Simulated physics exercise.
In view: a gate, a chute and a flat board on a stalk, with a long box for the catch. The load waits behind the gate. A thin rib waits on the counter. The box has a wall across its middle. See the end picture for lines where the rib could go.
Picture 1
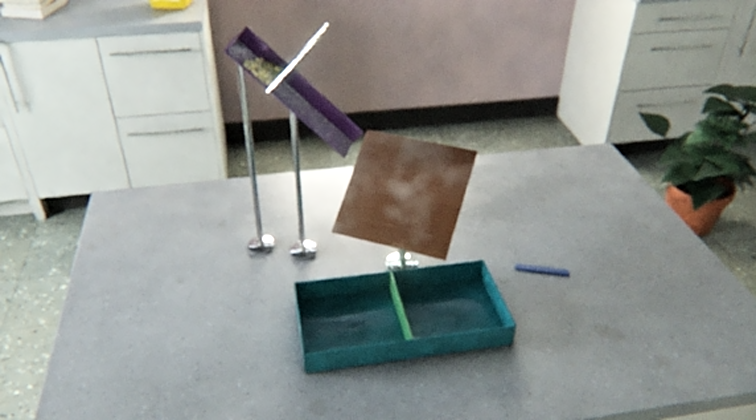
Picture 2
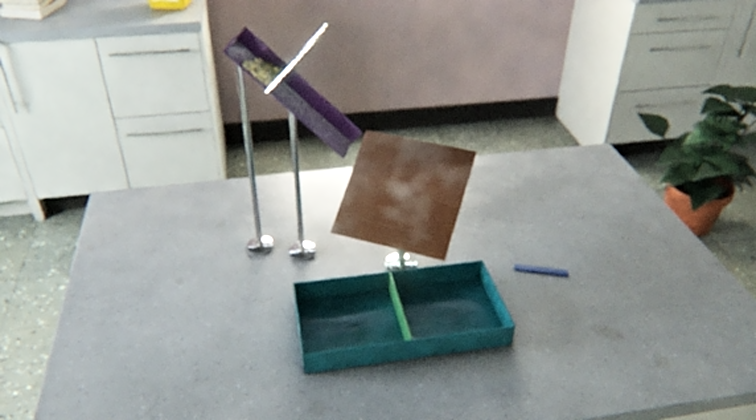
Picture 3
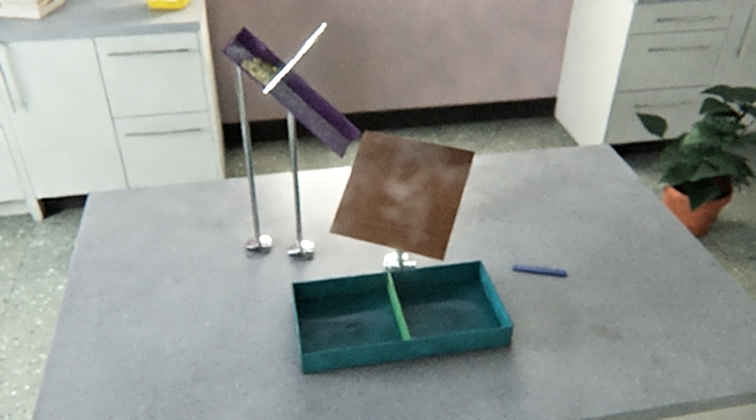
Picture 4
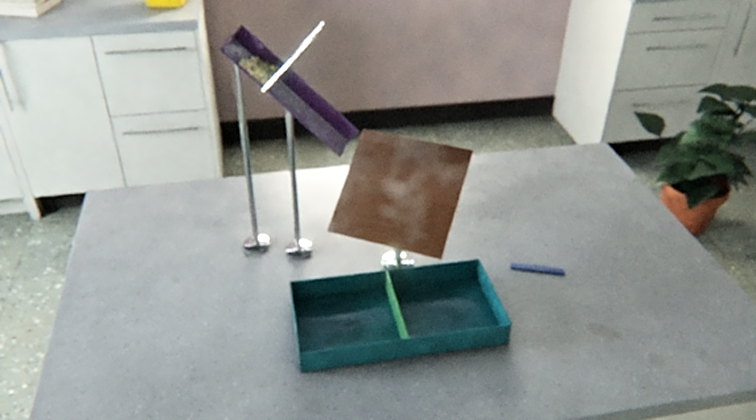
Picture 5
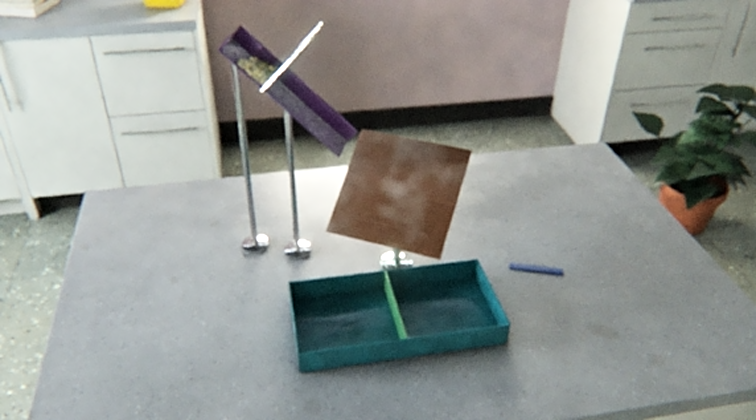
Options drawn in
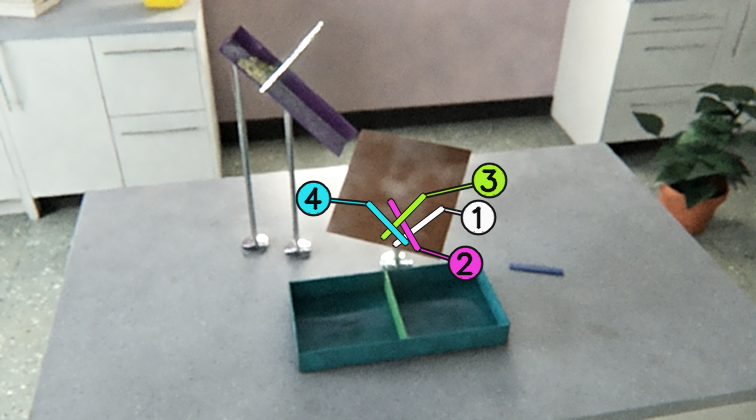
In this clip, a purple chute holding a small load behind a pale gate slopes down toward a tilted brown board above a divided teal box, with a blue strip lying nearby; the objects stay still throughout.
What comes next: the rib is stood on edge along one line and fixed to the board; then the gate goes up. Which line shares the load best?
Best: 2.
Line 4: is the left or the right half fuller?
The right half.
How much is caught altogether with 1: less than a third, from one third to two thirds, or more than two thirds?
It is more than two thirds.
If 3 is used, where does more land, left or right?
The left half.
On the marked copy, line 1 from (441, 208) to (395, 244); line 2 from (390, 201) to (417, 248); line 3 from (423, 196) to (383, 236); line 4 from (368, 204) to (405, 242).
Choosing 1, of what is caught, nearly all in the left half, a small part in the right.
Choosing 2, of what is caught, about half in the left half, about half in the right.
Choosing 3, of what is caught, nearly all in the left half, a stray few in the right.
Choosing 4, of what is caught, a small part in the left half, nearly all in the right.
